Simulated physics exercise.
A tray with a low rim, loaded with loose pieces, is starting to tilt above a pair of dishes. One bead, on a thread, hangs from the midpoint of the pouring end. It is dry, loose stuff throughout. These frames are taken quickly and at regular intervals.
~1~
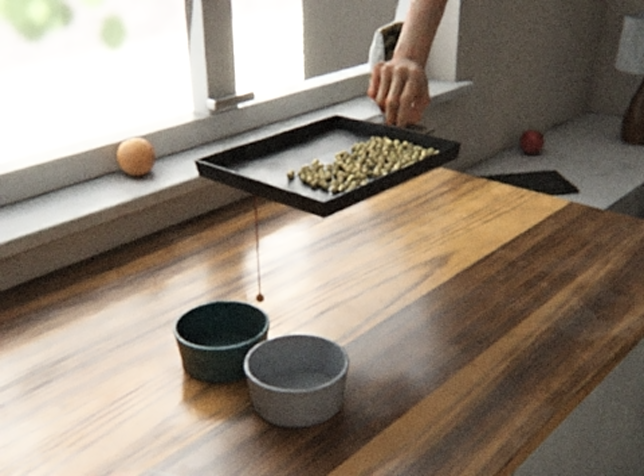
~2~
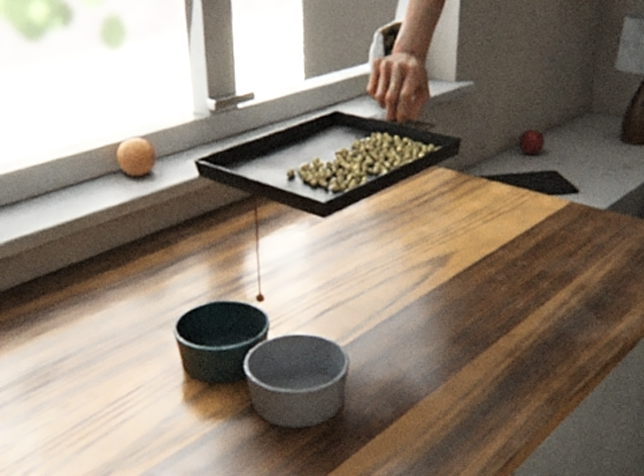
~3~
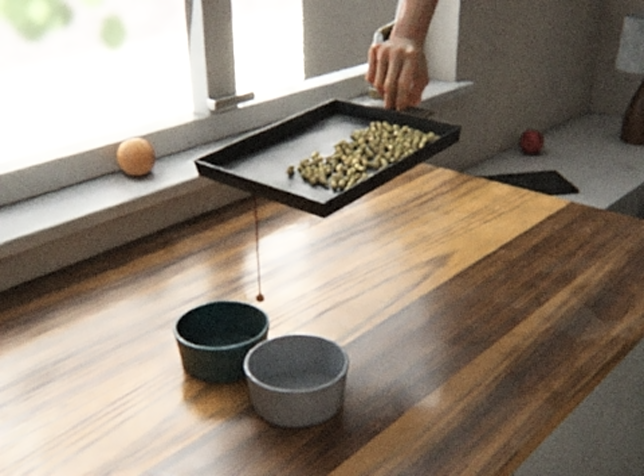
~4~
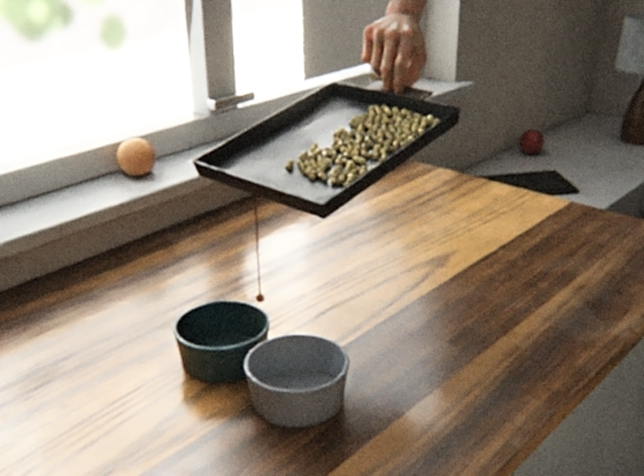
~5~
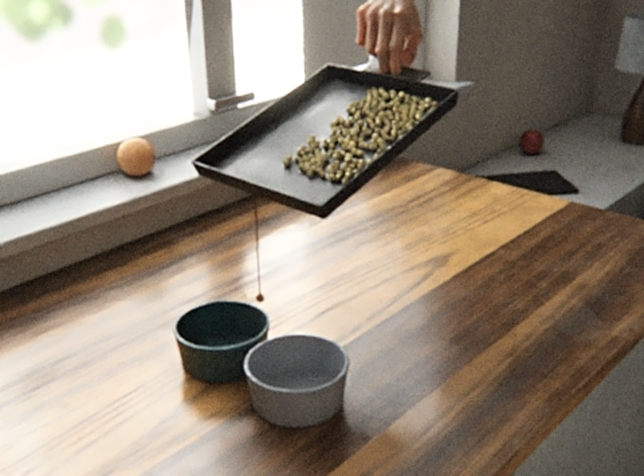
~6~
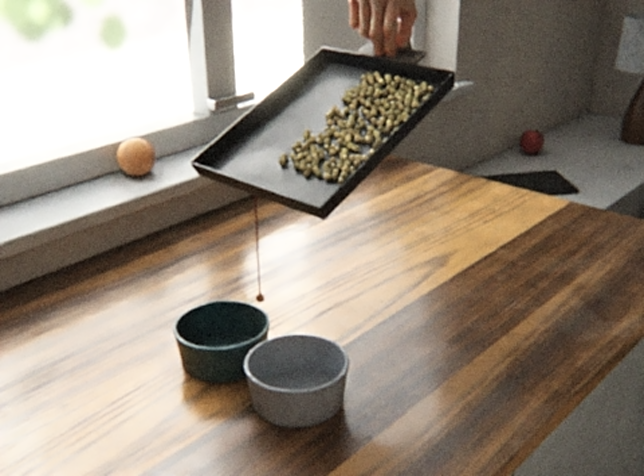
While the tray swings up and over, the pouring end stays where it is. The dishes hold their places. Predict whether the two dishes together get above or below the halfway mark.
Above.
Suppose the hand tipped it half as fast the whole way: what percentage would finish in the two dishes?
That works out at some 90 per cent.
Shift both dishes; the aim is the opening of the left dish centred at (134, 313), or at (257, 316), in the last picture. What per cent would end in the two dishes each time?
I'd expect some 30 percent, and then some 40 percent.
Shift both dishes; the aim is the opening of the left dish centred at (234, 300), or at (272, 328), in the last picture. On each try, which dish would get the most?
Result, try one: The dish at right; try two: The dish at left.
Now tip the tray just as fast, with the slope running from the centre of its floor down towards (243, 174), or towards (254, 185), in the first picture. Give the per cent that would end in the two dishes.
First some 0, then 40 per cent.
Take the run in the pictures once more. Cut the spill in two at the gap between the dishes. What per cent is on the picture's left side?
It amounts to some 80 percent.
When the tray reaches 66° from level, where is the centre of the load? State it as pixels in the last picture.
At about (281, 196).
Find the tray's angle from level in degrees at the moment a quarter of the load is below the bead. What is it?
About 85 degrees.
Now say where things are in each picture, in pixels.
Corners of the pouring end near (198, 159) and (324, 200), level; middle of the load near (369, 162), soya beans; left dish near (187, 357); right dish near (261, 399); bead on its thread near (260, 298), in the first picture.
Corners of the pouring end near (198, 160) and (324, 200), level; middle of the load near (369, 160), in the second picture.
Corners of the pouring end near (197, 160) and (323, 201), tipped barely, level across its low end; middle of the load near (369, 152), in the third picture.
Corners of the pouring end near (195, 160) and (322, 202), tipped a little, level across its low end; middle of the load near (367, 141), in the fourth picture.
Corners of the pouring end near (194, 160) and (321, 204), tipped clearly, level across its low end; middle of the load near (365, 129), in the fifth picture.
Corners of the pouring end near (193, 161) and (320, 205), tipped clearly, level across its low end; middle of the load near (361, 120), near a third on the move; left dish near (187, 357); right dish near (261, 399), in the sixth picture.
Shortly afterwards, tray tipped steeply; the bulk on the tray; near a quarter in the air.
Next, tray tipped past a quarter turn; near two thirds on the tray; a little in the right dish; a little in the left dish; a little outside both; a little in the air.
Some moments later, tray tipped past a quarter turn; near a third in the right dish; near a third in the left dish; near a quarter outside both; only a few in the air.
In the end, tray tipped past a quarter turn; near a third in the right dish; near a third in the left dish; near a quarter outside both.
